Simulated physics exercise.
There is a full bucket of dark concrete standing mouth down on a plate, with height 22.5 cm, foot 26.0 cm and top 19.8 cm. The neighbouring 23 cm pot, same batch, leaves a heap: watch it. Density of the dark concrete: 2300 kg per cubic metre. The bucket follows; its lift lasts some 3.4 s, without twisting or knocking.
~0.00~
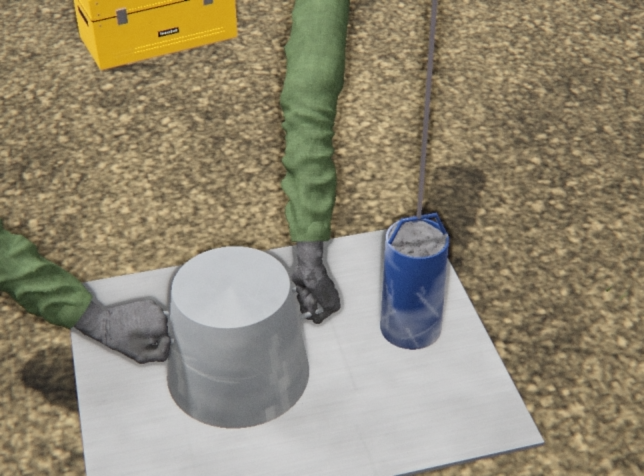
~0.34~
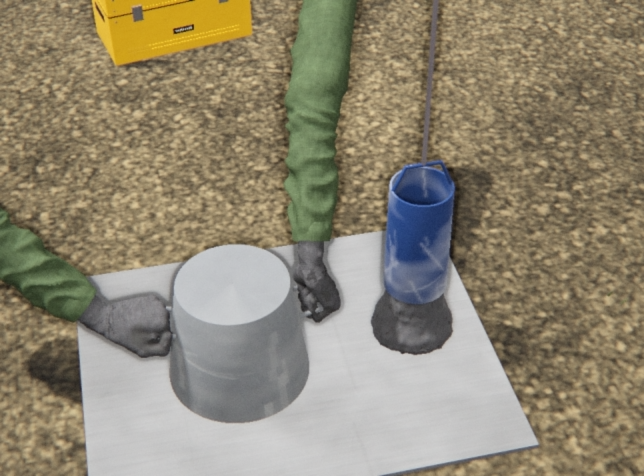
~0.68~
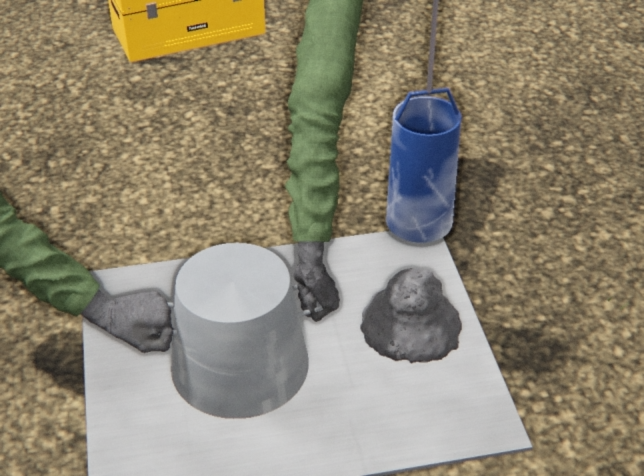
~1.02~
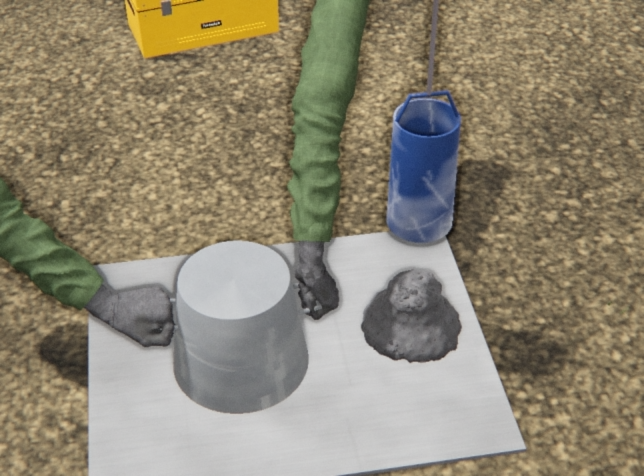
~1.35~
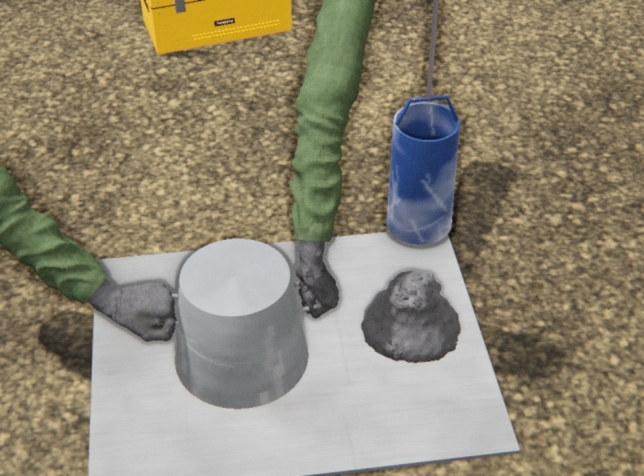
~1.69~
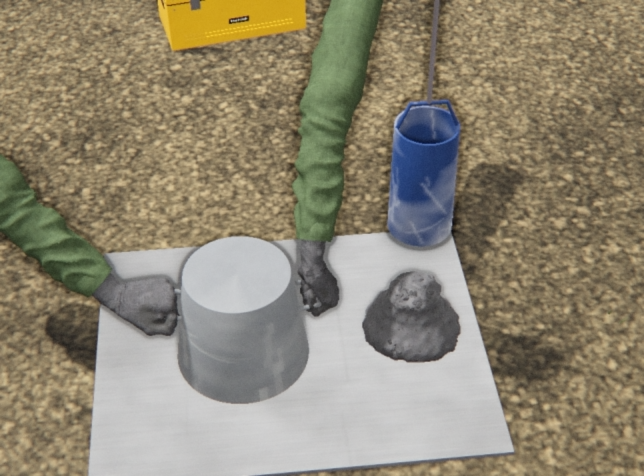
In this clip, a blue pot on a rod lifts off a pale plate, leaving a dark, lumpy heap, and then hangs nearly still, while two green-sleeved arms keep their hands against an upturned grey bucket that stays down.
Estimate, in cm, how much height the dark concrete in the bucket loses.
A loss of roughly 8 cm.
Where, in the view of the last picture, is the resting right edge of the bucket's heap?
The pixel is about (333, 354).
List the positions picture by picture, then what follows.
In the first frame, middle of the pot's mouth at (417, 239), still down; middle of the bucket's top at (231, 287), not yet moved.
In the second frame, middle of the pot's mouth at (422, 187), raised 13 cm; middle of the bucket's top at (233, 284), not yet moved.
In the third frame, middle of the pot's mouth at (427, 117), raised 29 cm; the pot's heap 12 cm high and 20 cm wide, top at (414, 286); middle of the bucket's top at (233, 282), not yet moved.
In the fourth frame, middle of the pot's mouth at (427, 119), raised 29 cm; the pot's heap 12 cm high and 20 cm wide, top at (414, 287); middle of the bucket's top at (234, 280), not yet moved.
In the fifth frame, middle of the pot's mouth at (427, 123), raised 29 cm; the pot's heap 12 cm high and 20 cm wide, top at (414, 287); middle of the bucket's top at (235, 277), not yet moved.
In the sixth frame, middle of the pot's mouth at (427, 127), raised 29 cm; the pot's heap 12 cm high and 20 cm wide, top at (414, 288); middle of the bucket's top at (237, 274), not yet moved.
After 2.5 s, the bucket is up 4.8 cm; the dark concrete has come down 2.8 cm to 20 cm and is 29 cm wide.
After 3.4 s, the bucket is up 14 cm; the dark concrete has come down 7.6 cm to 15 cm and is 36 cm wide.
After 4.2 s, the bucket is up 22 cm; the dark concrete has come down 7.7 cm to 15 cm and is 36 cm wide.
After 5.3 s, the bucket is clear; the dark concrete has come down 7.7 cm to 15 cm and is 37 cm wide.
After 5.7 s, at rest, the bucket is clear; the dark concrete has come down 7.7 cm to 15 cm and is 37 cm wide.
